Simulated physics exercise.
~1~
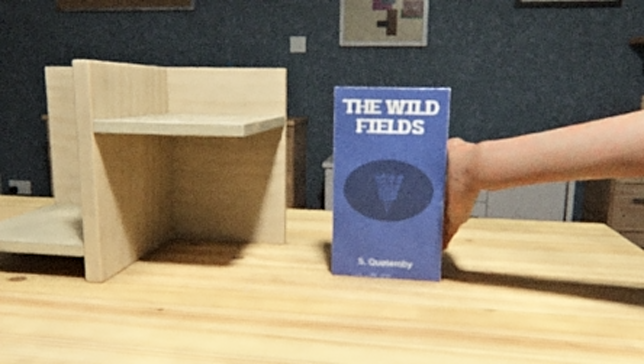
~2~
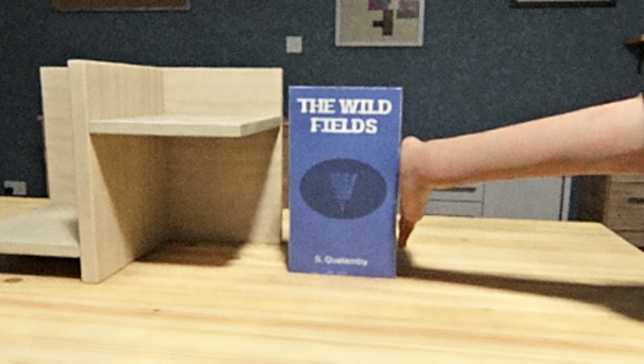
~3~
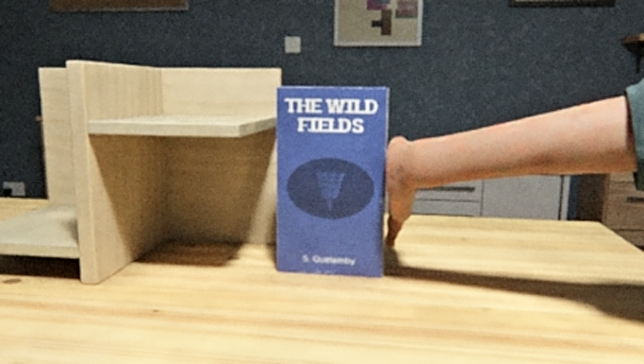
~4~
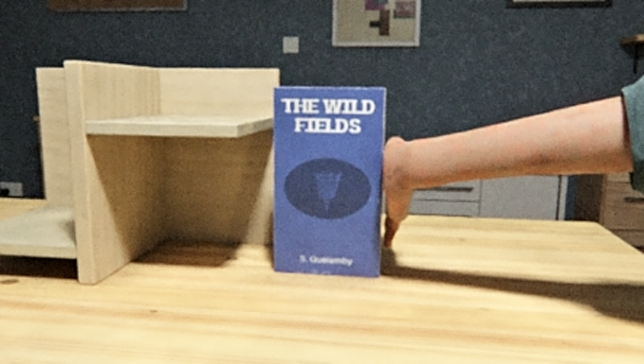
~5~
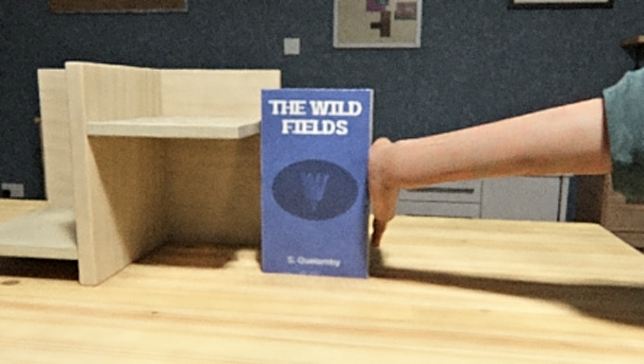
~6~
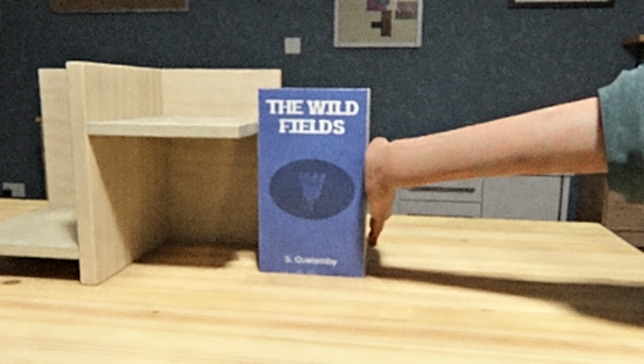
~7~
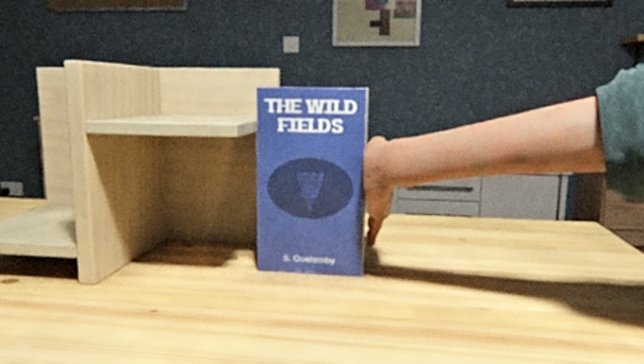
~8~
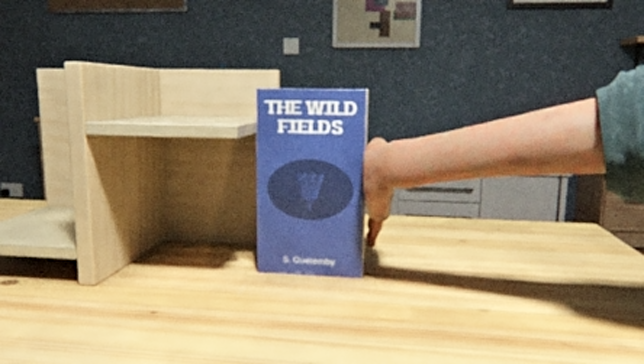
A blue book titled The Wild Fields stands upright on a pale wooden table, seen from the front by a slightly swaying camera, with a hand against its right side. To the left is a light wooden shelf unit with an open space beneath its ledge, and a dark wall and furniture lie behind. The hand pushes the book left, quickly at first, then in smaller slides, until it reaches the opening. The book stands taller than the ledge and stops there, still upright, overlapping the shelf's right edge in view, with the hand resting against it.
